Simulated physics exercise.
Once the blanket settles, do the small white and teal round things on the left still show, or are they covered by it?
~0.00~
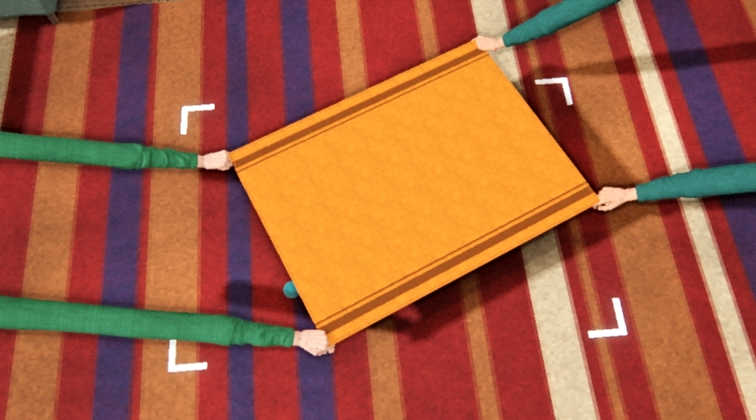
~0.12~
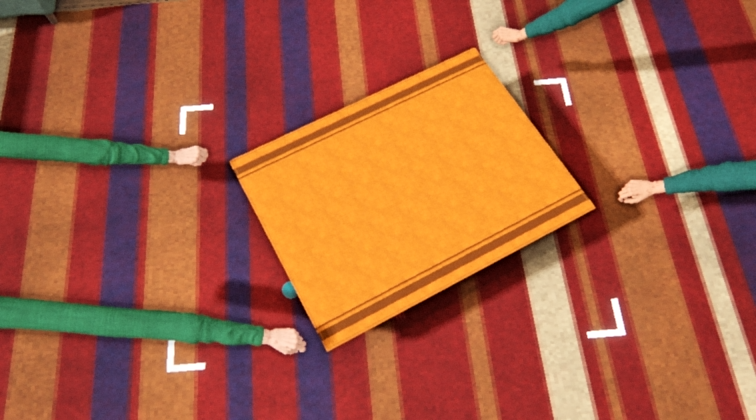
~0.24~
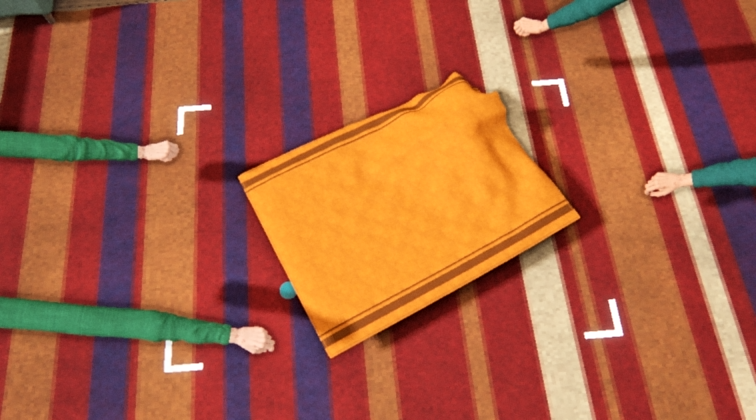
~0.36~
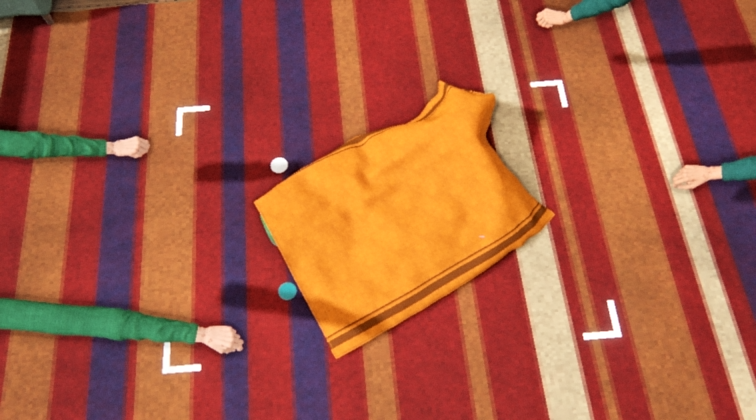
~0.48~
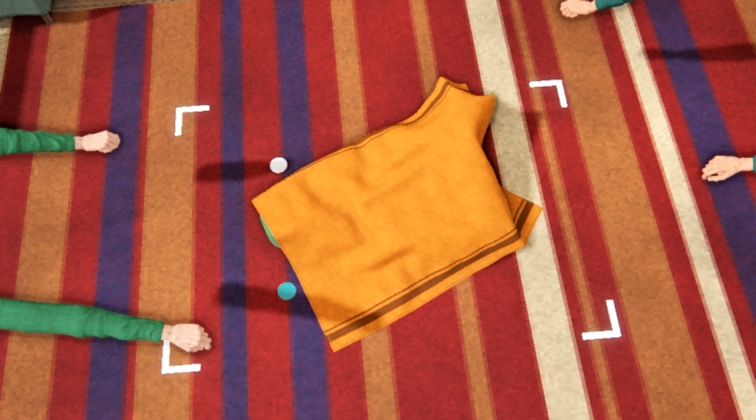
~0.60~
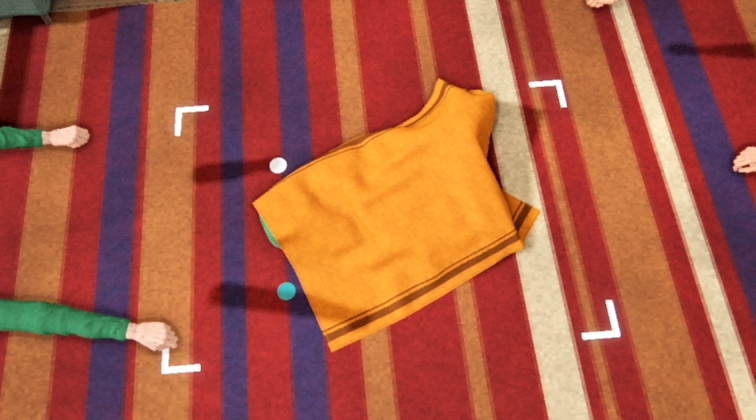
They both still show, sitting on the rug just beyond the left side of the blanket.
To begin with, four hands, two in green sleeves on the left and two in teal sleeves on the right, hold an orange blanket with brown bands flat above a striped rug. The hands open and draw back toward the sides as the blanket drops. Its upper right part crumples first over something hidden, and then the whole cloth sags and pulls inward. A small white round thing comes into view beside the upper left edge, while a teal one stays visible lower down. Finally the blanket lies rumpled and still, with a bit of green peeking out at its left edge.
